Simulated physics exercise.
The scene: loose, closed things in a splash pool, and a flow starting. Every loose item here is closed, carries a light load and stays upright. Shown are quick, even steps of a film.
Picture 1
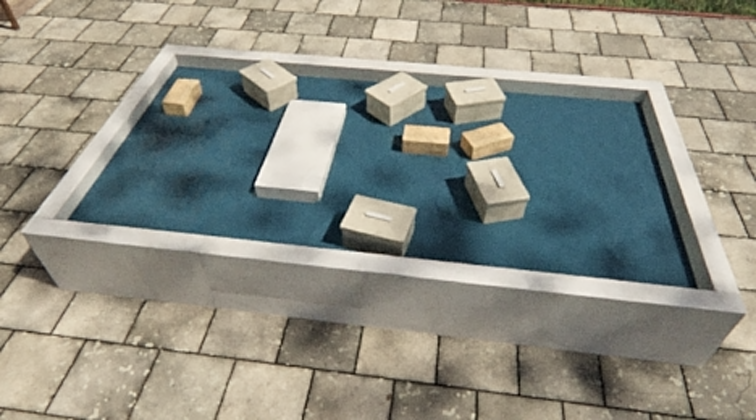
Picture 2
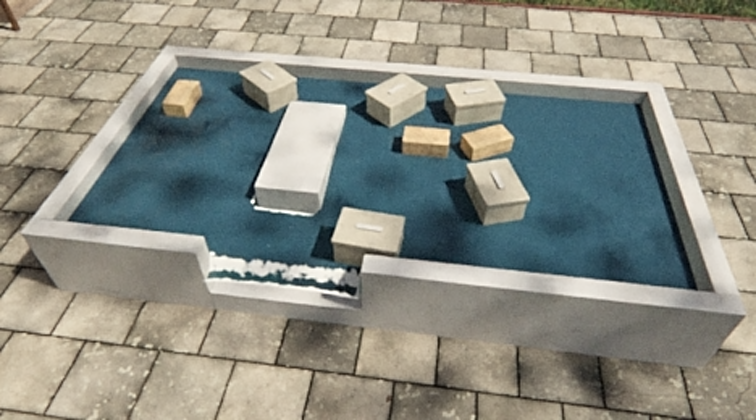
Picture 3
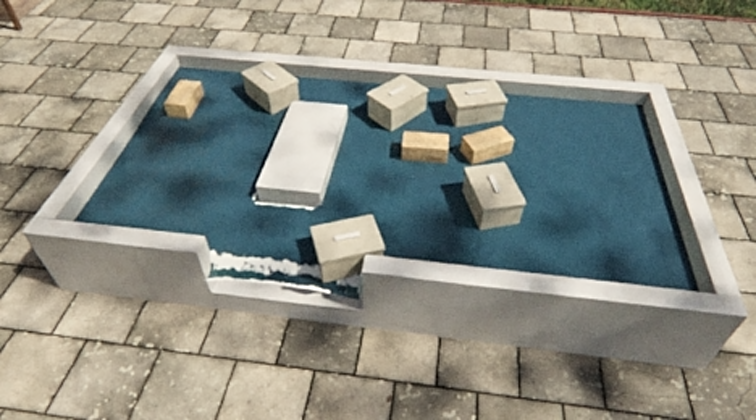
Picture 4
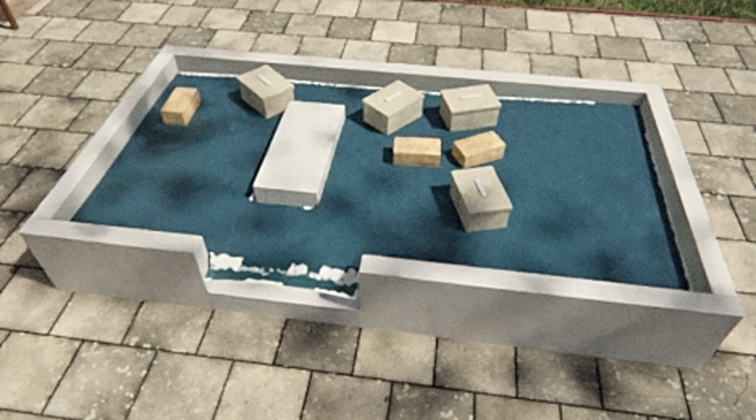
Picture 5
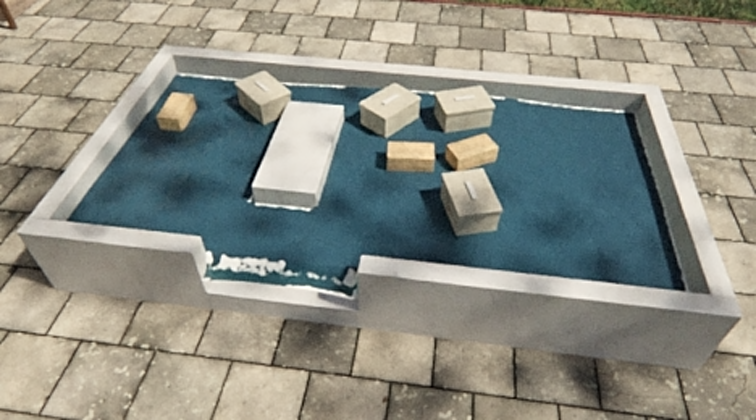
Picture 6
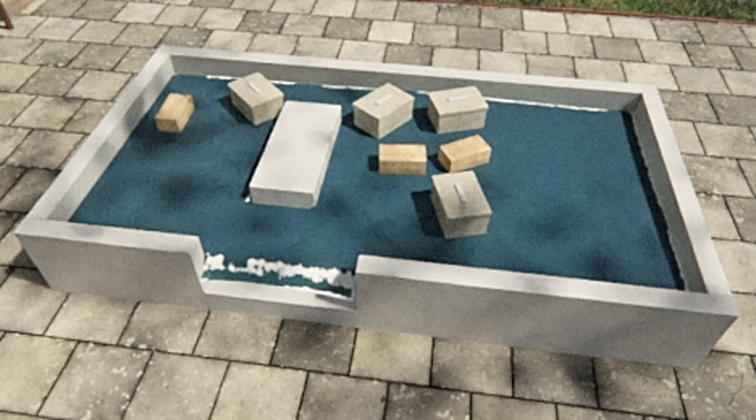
In a walled pool on paving, closed boxes and smaller tan blocks float around a pale slab as a gap opens in the near wall; the nearest box moves into the gap and disappears from view, then the others drift slightly nearer.
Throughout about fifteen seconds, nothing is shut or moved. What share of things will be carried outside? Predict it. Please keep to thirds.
It falls in the central third.
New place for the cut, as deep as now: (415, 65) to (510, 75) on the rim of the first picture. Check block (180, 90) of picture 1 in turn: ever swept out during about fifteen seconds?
Verdict: Still in.
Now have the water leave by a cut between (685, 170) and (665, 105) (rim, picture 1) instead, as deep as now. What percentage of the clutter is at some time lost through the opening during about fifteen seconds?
It comes to about 50 per cent of the things.
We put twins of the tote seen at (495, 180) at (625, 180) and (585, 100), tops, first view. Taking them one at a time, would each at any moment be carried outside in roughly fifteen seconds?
First one does not escape, second one does not escape.
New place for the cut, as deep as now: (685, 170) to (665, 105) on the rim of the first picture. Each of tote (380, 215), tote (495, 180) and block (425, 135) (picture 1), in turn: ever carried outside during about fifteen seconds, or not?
Result, in listed order: Retained / exited / exited.
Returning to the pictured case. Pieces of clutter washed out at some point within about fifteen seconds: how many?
3.
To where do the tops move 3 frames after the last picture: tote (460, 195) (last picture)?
Close to (435, 203).
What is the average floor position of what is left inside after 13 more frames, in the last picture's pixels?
About (329, 200).
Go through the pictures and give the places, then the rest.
In the first frame, a tote at (497, 180) floats; a block at (427, 134), afloat; 0 of 8 have shifted.
In the second frame, a tote at (497, 181), afloat; a block at (427, 136), afloat; 1 of 8 have shifted.
In the third frame, a tote at (494, 185), afloat; a block at (426, 140), afloat; 1 of 8 have shifted.
In the fourth frame, a tote at (481, 189) floats, close to its start; a block at (417, 146), afloat, close to its start; 6 of 8 have shifted.
In the fifth frame, a tote at (471, 191) floats, close to its start; a block at (411, 150), afloat, close to its start; 8 of 8 have shifted.
In the sixth frame, a tote at (461, 194) floats, close to its start; a block at (403, 153), afloat, close to its start; 8 of 8 have shifted.
A moment on, 1 of 8 are out; 7 afloat.
Next, 1 of 8 are out; 7 afloat.
Later, 3 of 8 are out; 5 afloat.
In the end, 3 of 8 are out; 5 afloat.
